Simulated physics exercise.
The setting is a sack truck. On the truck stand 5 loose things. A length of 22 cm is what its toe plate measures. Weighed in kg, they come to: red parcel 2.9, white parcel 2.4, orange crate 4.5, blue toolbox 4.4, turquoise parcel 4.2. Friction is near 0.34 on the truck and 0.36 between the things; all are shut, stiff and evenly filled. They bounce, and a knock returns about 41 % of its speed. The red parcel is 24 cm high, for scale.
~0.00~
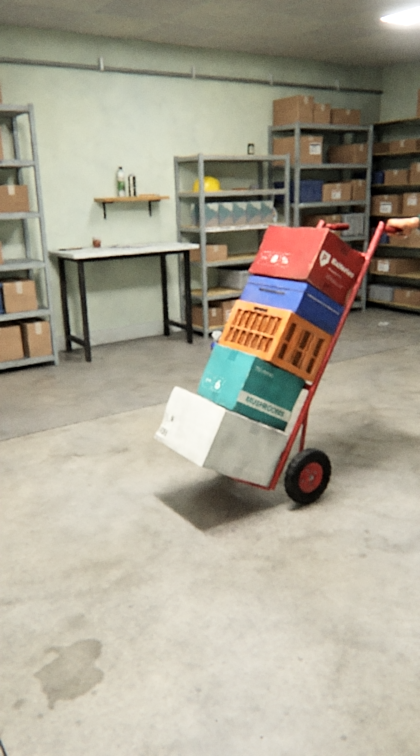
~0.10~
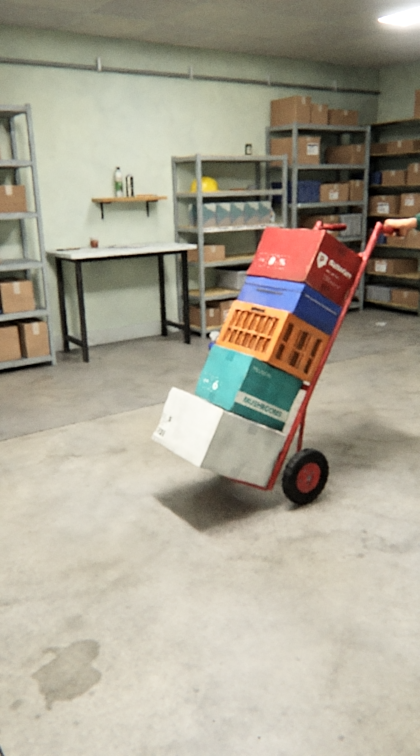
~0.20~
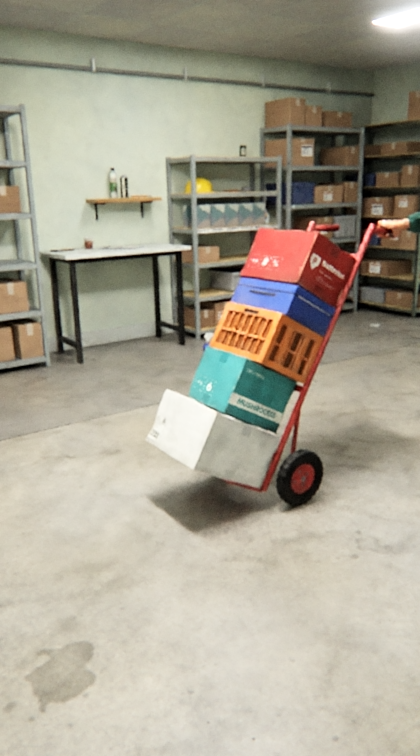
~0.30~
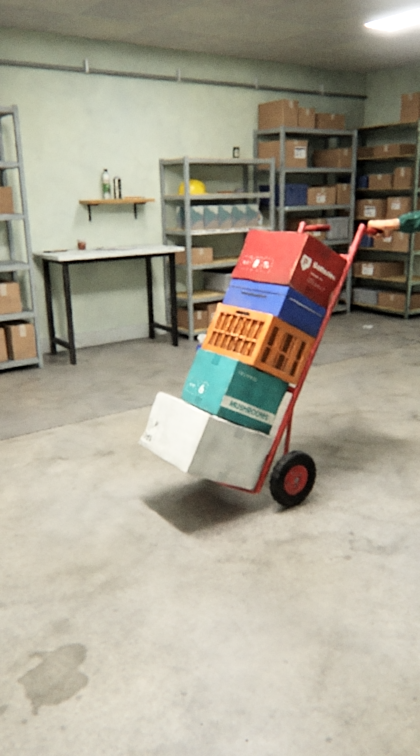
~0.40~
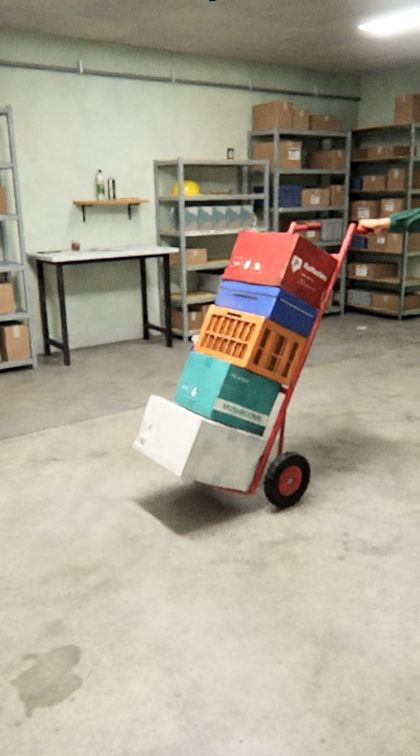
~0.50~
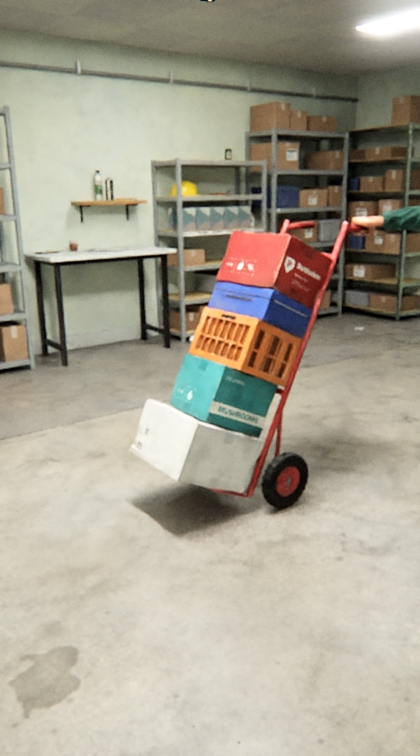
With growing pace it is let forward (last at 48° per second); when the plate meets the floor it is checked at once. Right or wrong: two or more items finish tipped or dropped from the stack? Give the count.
Wrong, none.
By 1.30 s, truck upright.
By 1.60 s, truck upright; red parcel rocked 5° off its seat near (173, 288); white parcel rocked 4° off its seat near (187, 480); blue toolbox rocked 4° off its seat.
When it is over (2.8 s), all 5 within 10 cm of the start. End places, in pixels of the last picture, red parcel near (187, 286), white parcel near (189, 479).
